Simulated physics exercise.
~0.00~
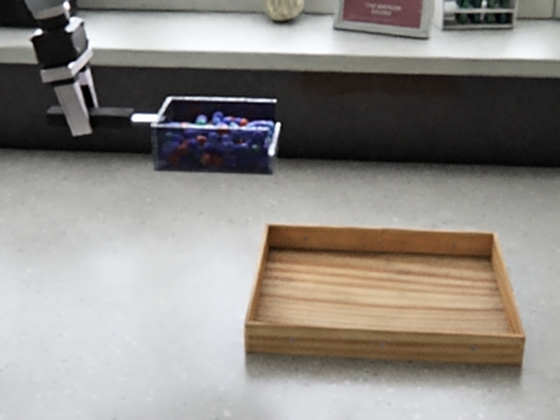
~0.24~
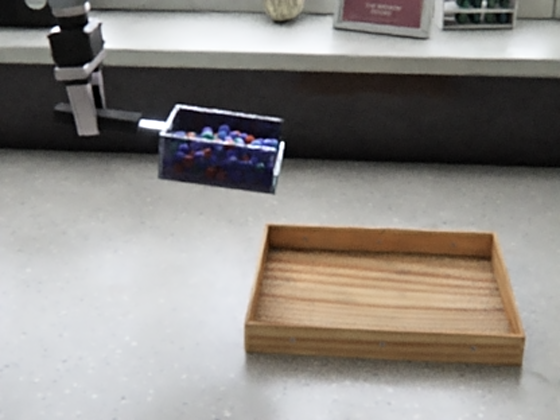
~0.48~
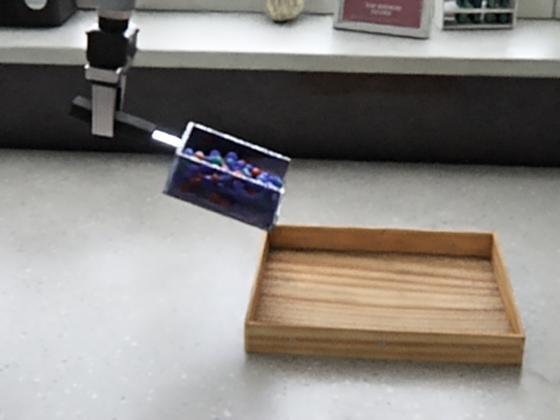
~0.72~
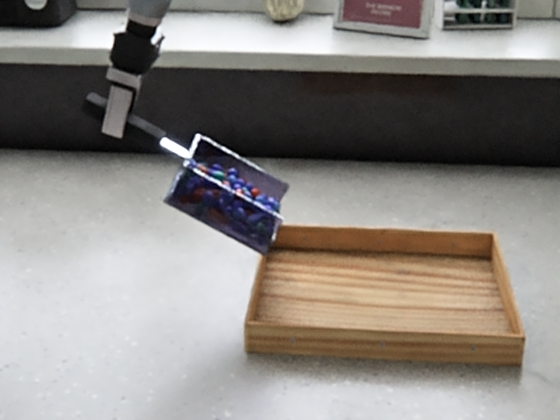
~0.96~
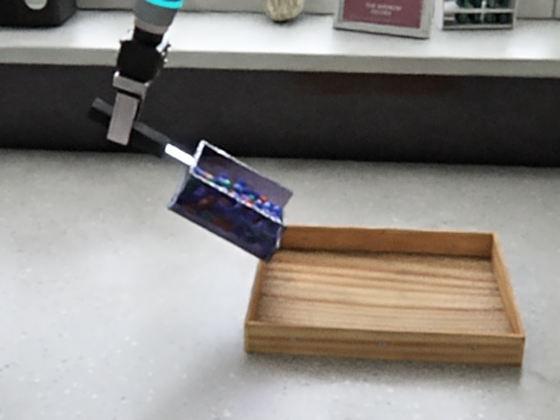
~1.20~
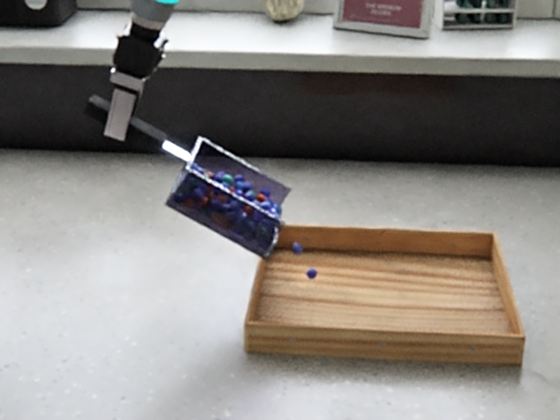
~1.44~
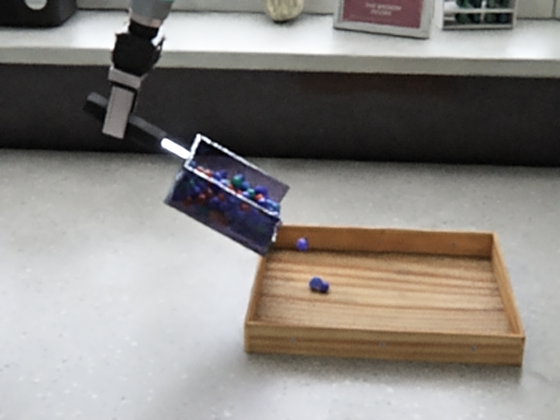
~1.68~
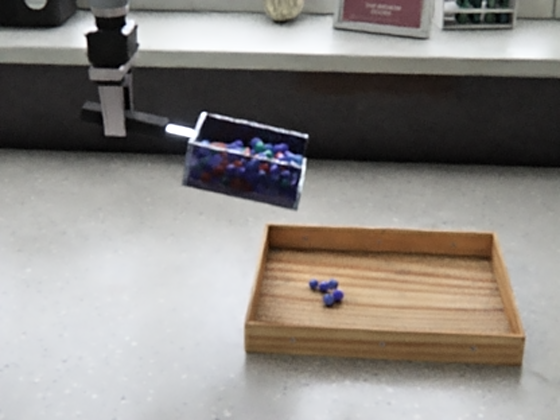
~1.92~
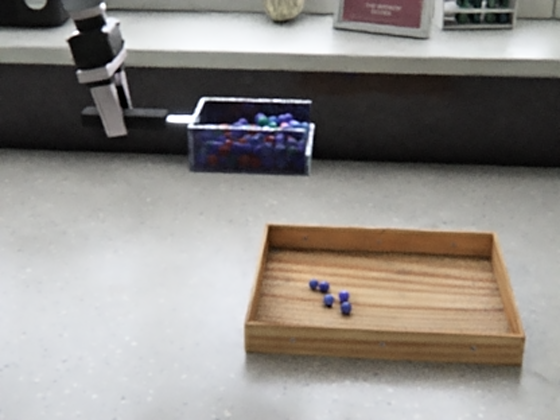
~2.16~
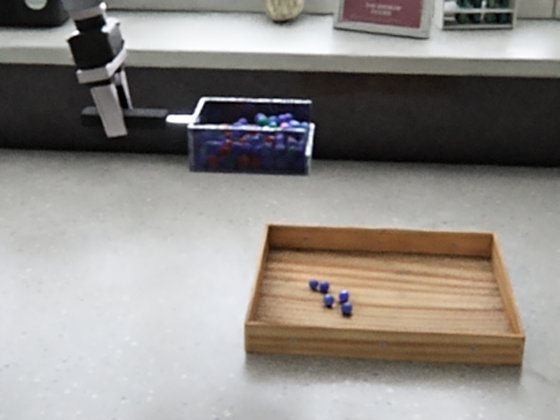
A robot gripper at the upper left holds a clear, open box of small round sweets, mostly blue with some red and green, above a pale grey worktop seen from the front and slightly above. An empty, shallow wooden tray sits at the lower right, with a white sill behind. The box moves down and slightly right, tipping forward until its lower edge hangs by the tray's left corner. A few blue sweets drop out and roll onto the wood. The gripper then lifts and levels the box, still holding most of its load, and stops, leaving five sweets in the tray.
